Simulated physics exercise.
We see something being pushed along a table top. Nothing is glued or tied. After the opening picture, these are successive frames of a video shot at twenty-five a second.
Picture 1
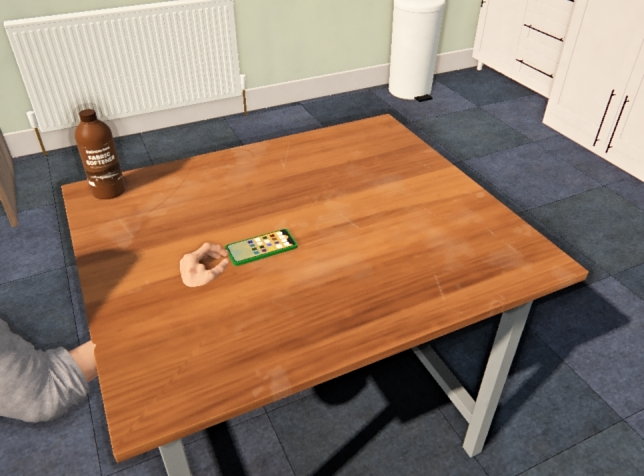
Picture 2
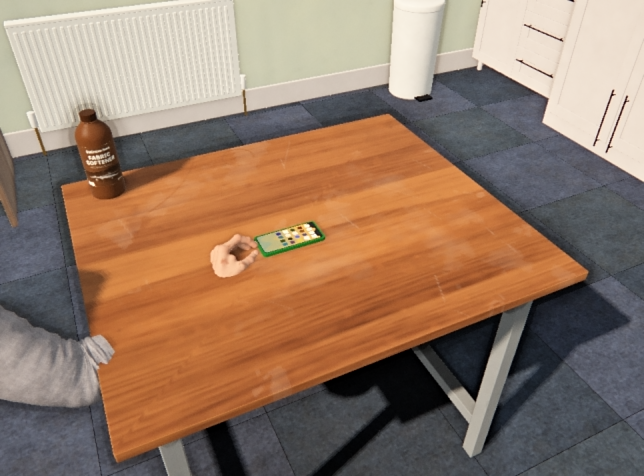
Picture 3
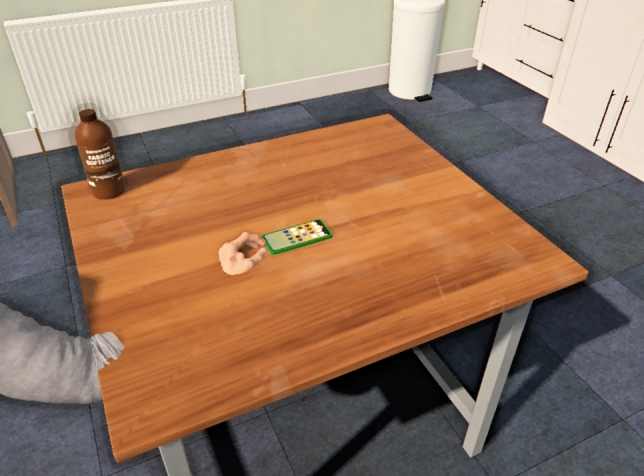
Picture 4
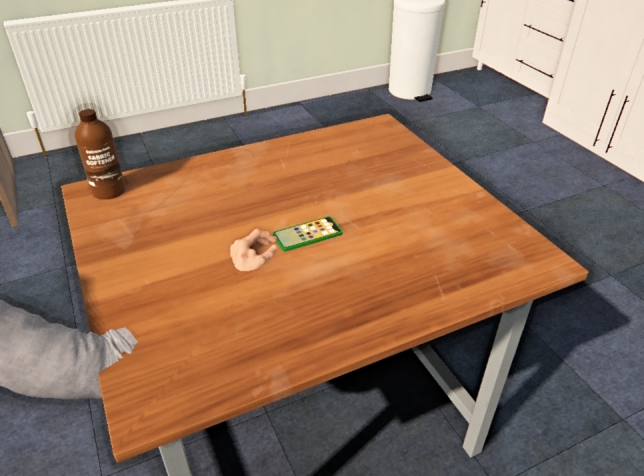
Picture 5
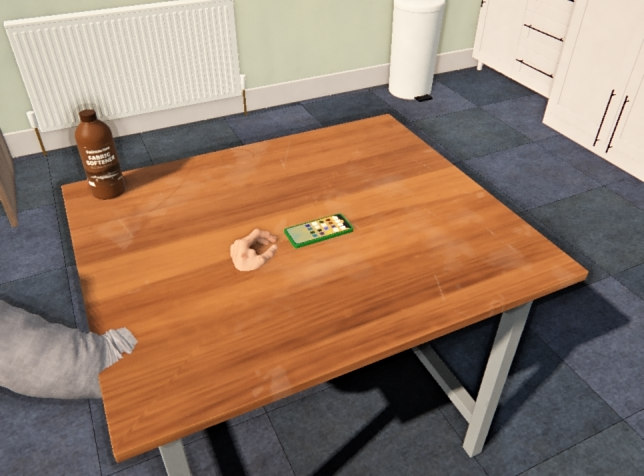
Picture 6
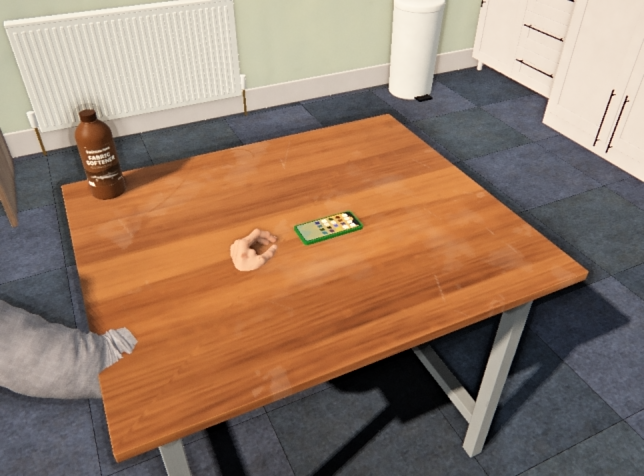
A hand pushes a green phone rightward across a wooden table, then the phone slides slightly farther alone.
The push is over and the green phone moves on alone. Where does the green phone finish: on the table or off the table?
The green phone is still on the table.
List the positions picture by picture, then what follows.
Under the hand; green phone (261, 247), in the first picture.
Under the hand; green phone (290, 239), in the second picture.
Under the hand; green phone (297, 236), in the third picture.
Green phone (308, 233), in the fourth picture.
Green phone (319, 230) displaced a little, in the fifth picture.
Green phone (329, 228) displaced a little, in the sixth picture.
Then, 0.60 s past the last view, green phone displaced about its own width near (360, 219).
Then, 3.80 s past the last view, green phone resting near (360, 219).
Finally, moved from the start, green phone. Final places as the last picture's camera would see them, green phone near (360, 219).
